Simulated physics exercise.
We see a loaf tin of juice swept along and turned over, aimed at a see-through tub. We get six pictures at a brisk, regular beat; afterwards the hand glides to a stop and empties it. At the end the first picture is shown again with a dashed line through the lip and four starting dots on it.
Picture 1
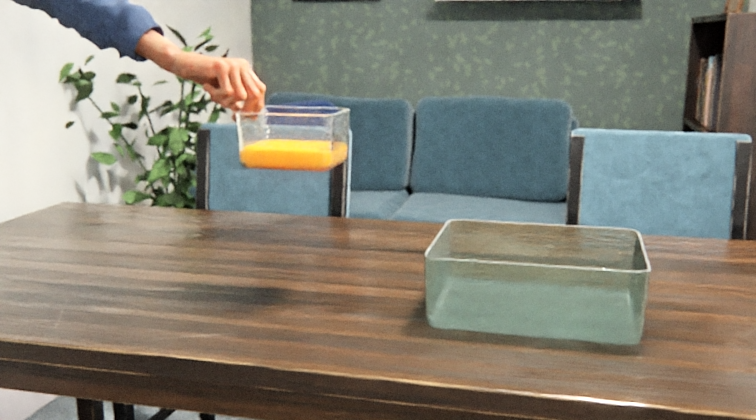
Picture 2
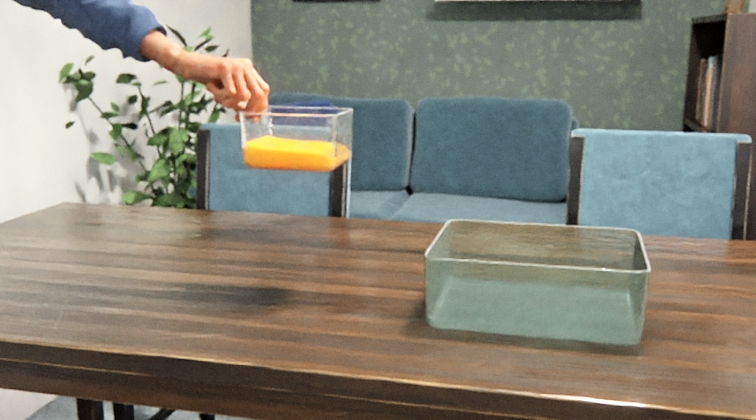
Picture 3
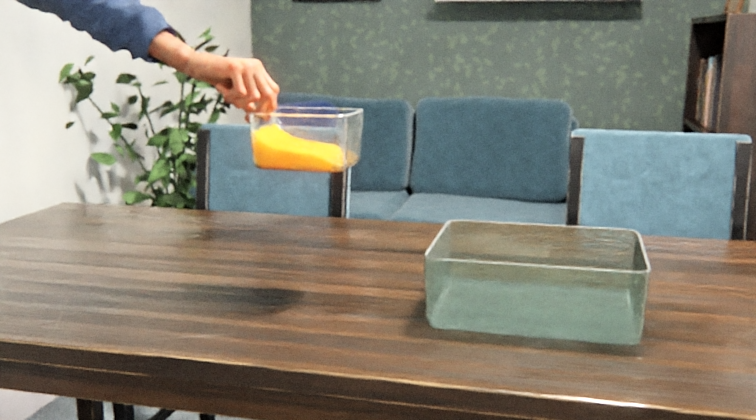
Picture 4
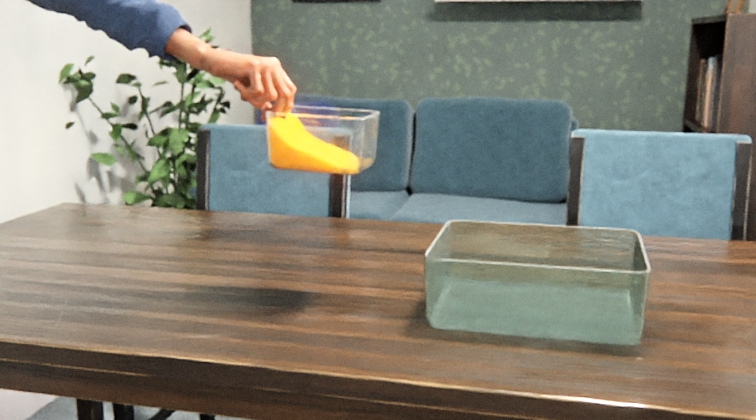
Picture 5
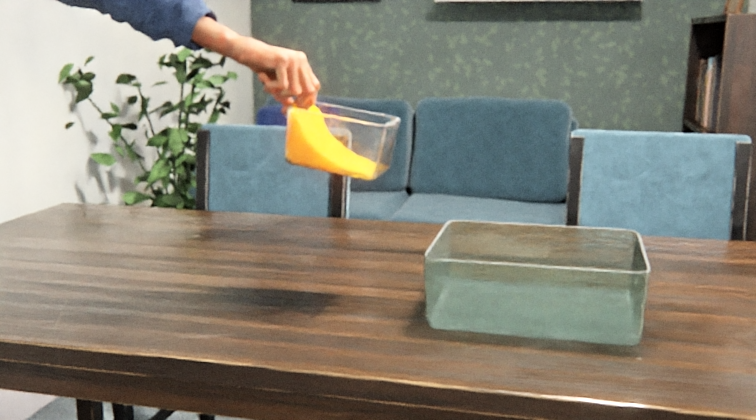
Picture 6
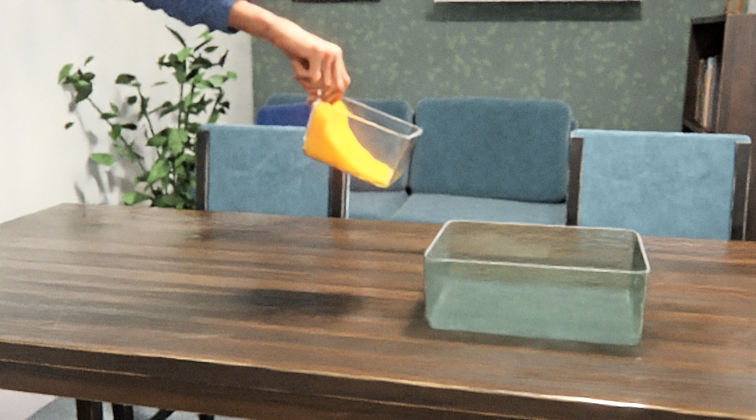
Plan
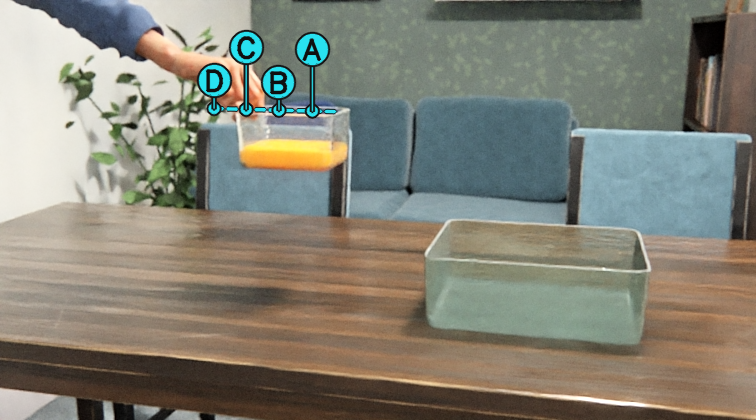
A hand carried a clear container of orange liquid rightward above a wooden table, toward an empty see-through tub. The liquid sloshed up the left side, and then the hand tilted the container to the right.
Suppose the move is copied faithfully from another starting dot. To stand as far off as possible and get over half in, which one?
The limit is A.
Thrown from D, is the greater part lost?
Yes, it does.
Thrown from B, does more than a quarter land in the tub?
Yes, clearly.
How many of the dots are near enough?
One.
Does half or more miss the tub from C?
Yes.
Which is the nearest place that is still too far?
It is B.
On the marked copy, A at (312, 111); B at (278, 110); C at (246, 109); D at (214, 108).
With A, about 64 % lands in the tub, 30 % falls short and 6 % goes beside or beyond.
With B, about 36 % lands in the tub, 60 % falls short and 4 % goes beside or beyond.
With C, about 16 % lands in the tub, 81 % falls short and 3 % goes beside or beyond.
With D, about 9 % lands in the tub, 89 % falls short.
